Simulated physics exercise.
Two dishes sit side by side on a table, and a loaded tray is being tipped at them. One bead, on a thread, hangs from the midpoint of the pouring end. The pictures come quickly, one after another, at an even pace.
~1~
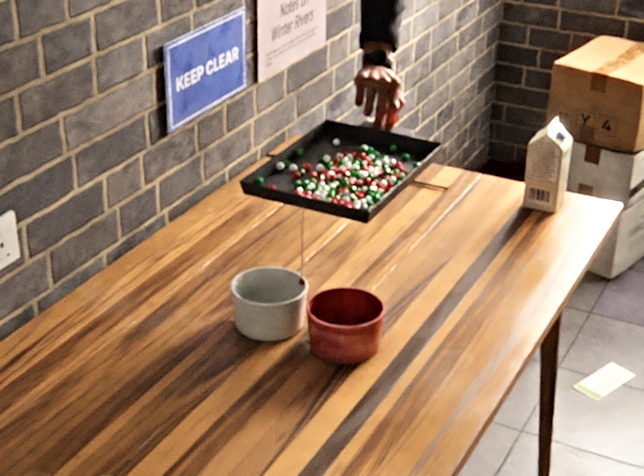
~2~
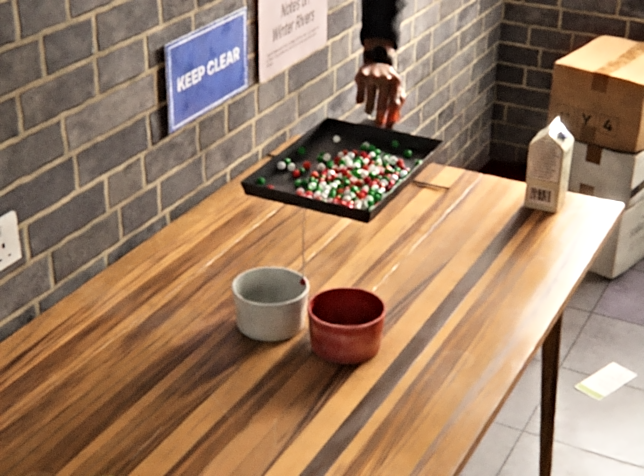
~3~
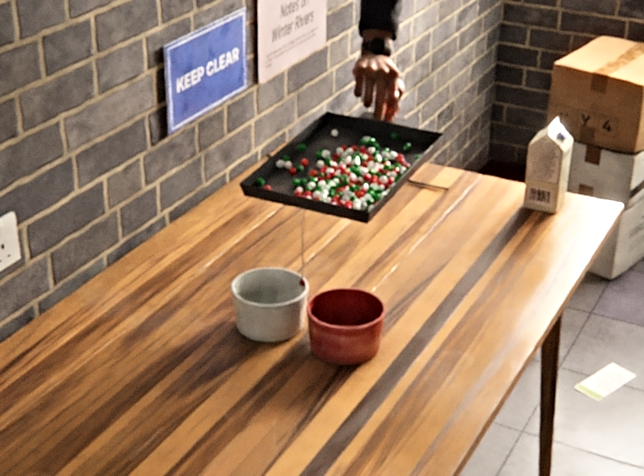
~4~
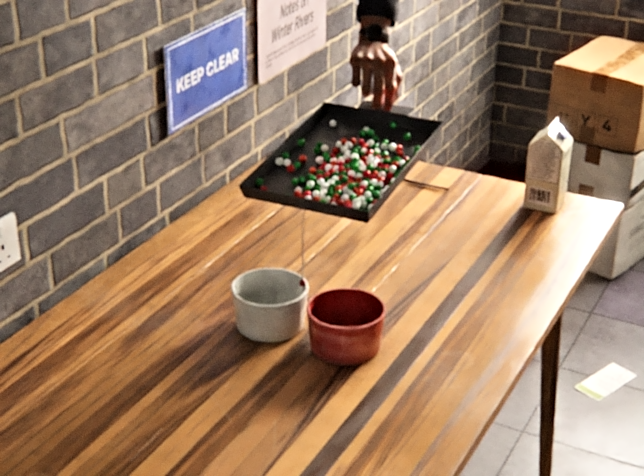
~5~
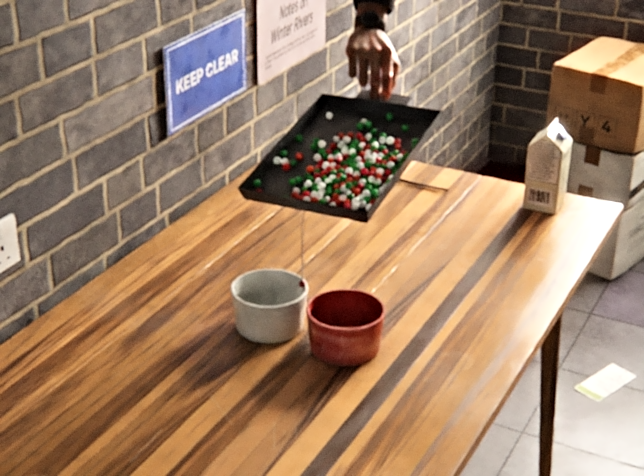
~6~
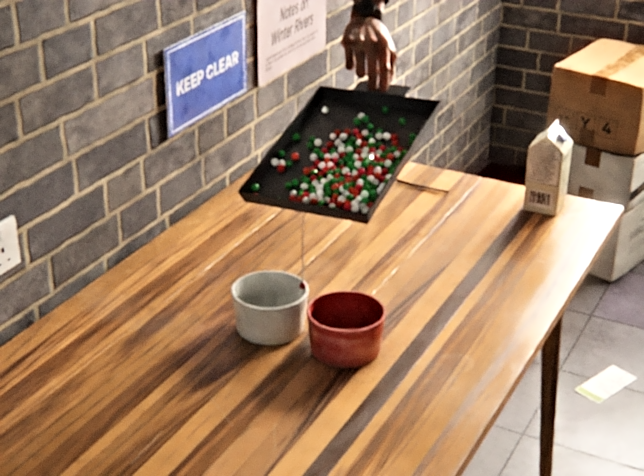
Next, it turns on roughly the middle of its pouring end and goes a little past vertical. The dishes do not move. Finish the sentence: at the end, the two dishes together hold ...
... less than half of the load.
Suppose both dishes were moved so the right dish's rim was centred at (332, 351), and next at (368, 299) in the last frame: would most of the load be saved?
The first time it's lower than half, the second time lower than half.
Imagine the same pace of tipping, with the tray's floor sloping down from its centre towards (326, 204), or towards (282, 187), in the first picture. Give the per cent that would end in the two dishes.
I'd say some 40 in a hundred at first, then 60 in a hundred.
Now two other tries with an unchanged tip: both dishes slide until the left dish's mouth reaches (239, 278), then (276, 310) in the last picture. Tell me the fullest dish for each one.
The one at left, then the one at left.
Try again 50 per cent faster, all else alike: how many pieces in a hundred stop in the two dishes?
It would come out near 30 per cent.
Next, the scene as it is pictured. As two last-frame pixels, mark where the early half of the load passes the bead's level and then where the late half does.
At (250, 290) for the first part, then at (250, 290) for the others.
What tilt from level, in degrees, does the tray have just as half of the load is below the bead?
About 90 degrees.
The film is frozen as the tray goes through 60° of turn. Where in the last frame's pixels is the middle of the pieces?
Centre estimate: (296, 191).
Just after the last frame, tray tipped steeply; almost all on the tray; just a few outside both; about a tenth in the air.
A moment on, tray tipped right over; about a tenth on the tray; roughly a quarter in the left dish; roughly half outside both; roughly a quarter in the air.
Further on, tray tipped past a quarter turn; roughly a third in the left dish; roughly two thirds outside both.
When it is over, tray tipped past a quarter turn; not one in the right dish; roughly a third in the left dish; roughly two thirds outside both.
